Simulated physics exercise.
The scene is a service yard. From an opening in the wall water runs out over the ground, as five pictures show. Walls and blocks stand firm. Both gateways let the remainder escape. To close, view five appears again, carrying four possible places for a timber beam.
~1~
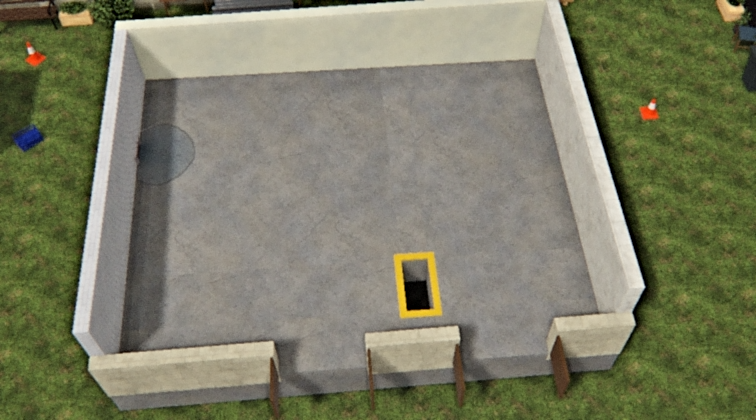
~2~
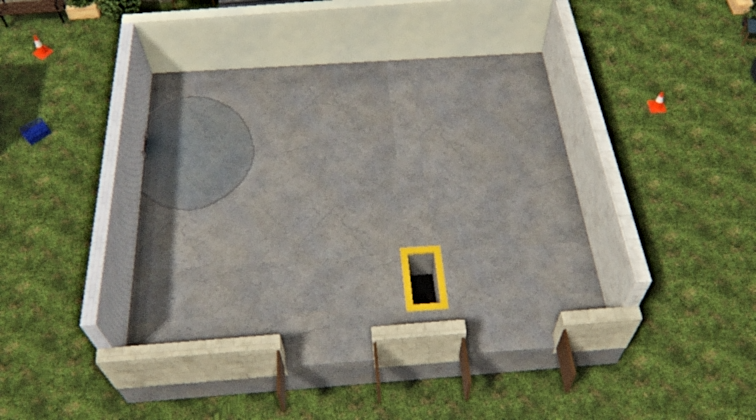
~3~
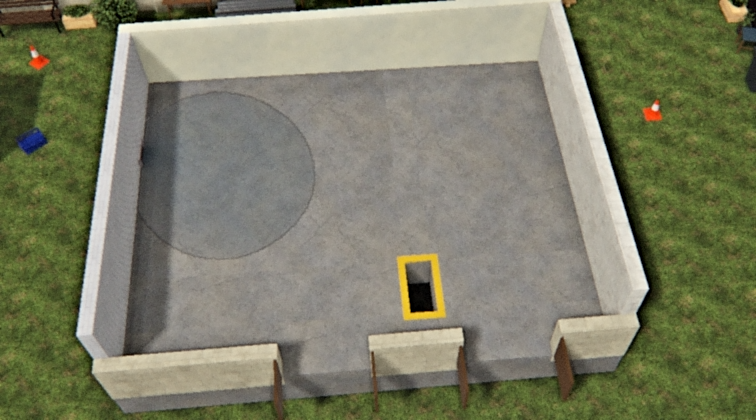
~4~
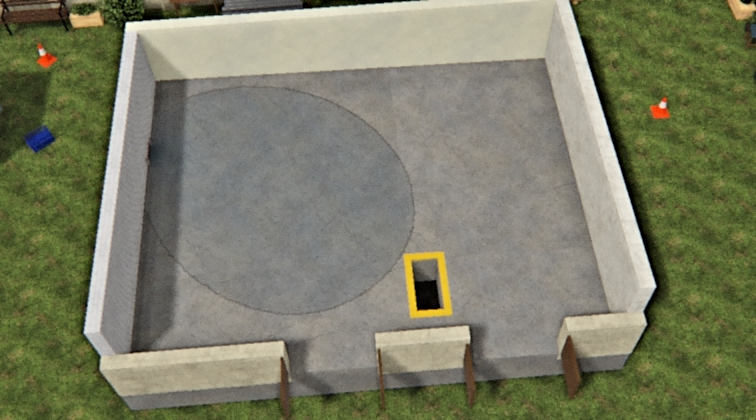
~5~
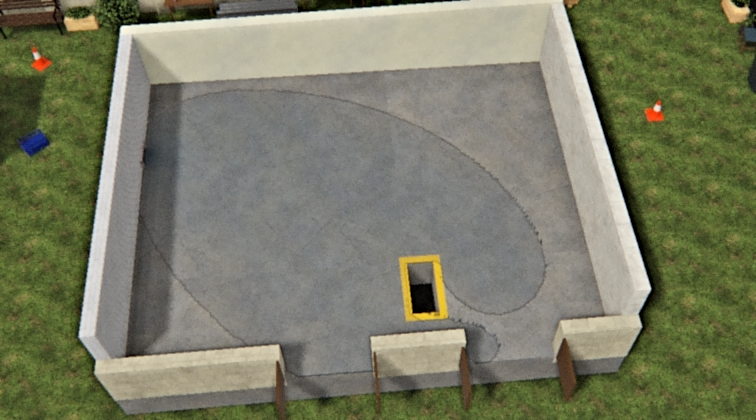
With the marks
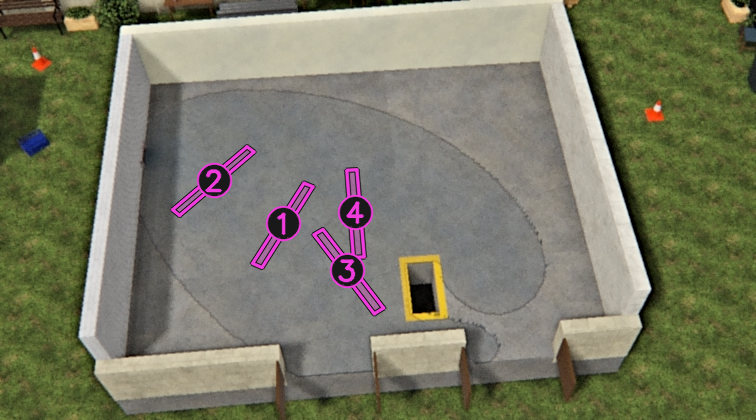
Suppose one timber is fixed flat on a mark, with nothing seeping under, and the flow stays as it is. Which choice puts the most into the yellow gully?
Position 3.
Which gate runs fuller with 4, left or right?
The right one.
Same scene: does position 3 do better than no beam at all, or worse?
Position 3 is worse.
On the marked copy, 1 from (257, 265) to (308, 184); 2 from (176, 212) to (250, 149); 3 from (318, 232) to (378, 310); 4 from (358, 257) to (351, 170).
If 1 is chosen, about 6 % of the stream runs into the yellow gully, about 93 % out by the gates.
If 2 is chosen, about 5 % of the stream runs into the yellow gully, about 94 % out by the gates.
If 3 is chosen, about 17 % of the stream runs into the yellow gully, about 81 % out by the gates.
If 4 is chosen, about 7 % of the stream runs into the yellow gully, about 91 % out by the gates.
